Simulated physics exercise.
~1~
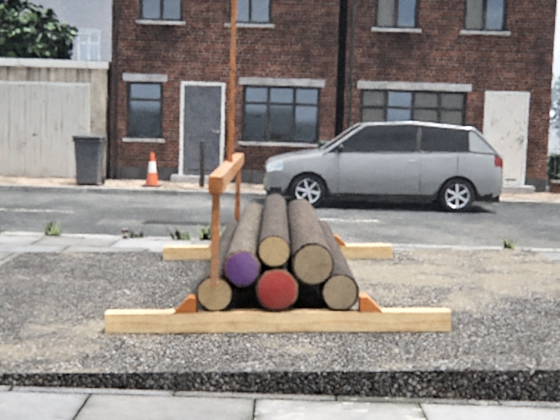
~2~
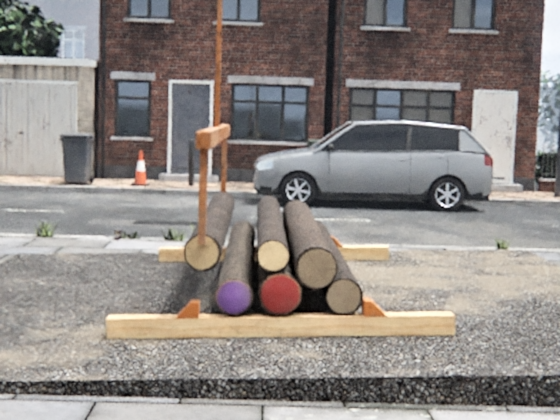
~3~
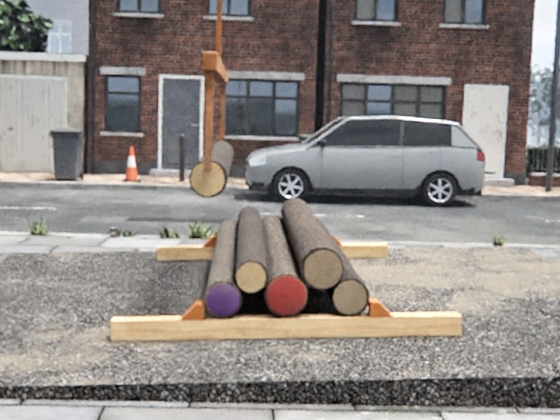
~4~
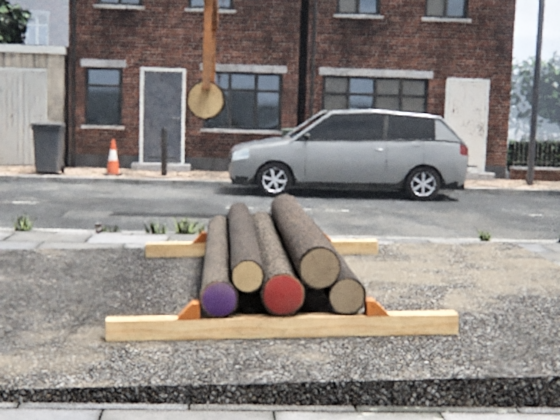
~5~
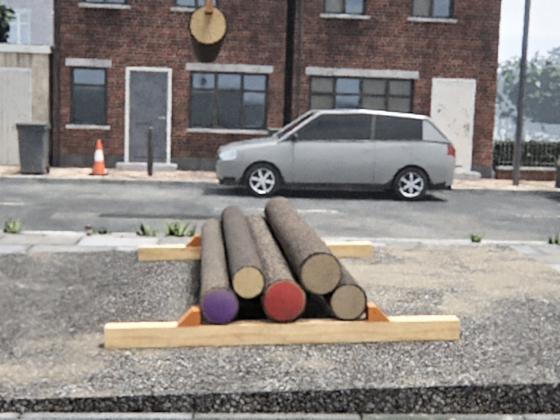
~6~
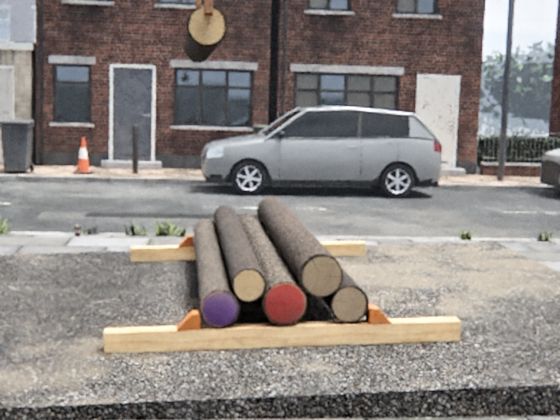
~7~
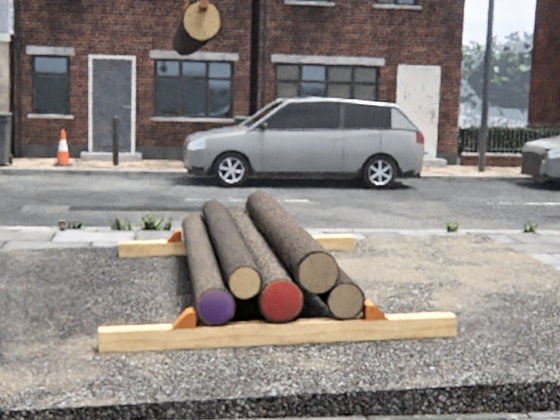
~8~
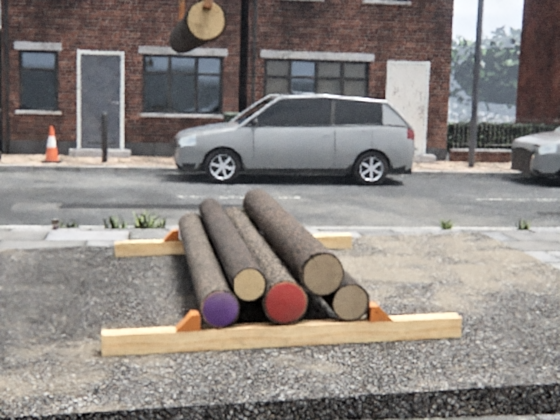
The video shows an orange lifting beam hoisting a plain pole from the left of a small timber stack on gravel; the purple-ended pole shifts left and down, a plain one settles between it and the unmoved red-ended pole, and the stack rests with the lifted pole hanging above.
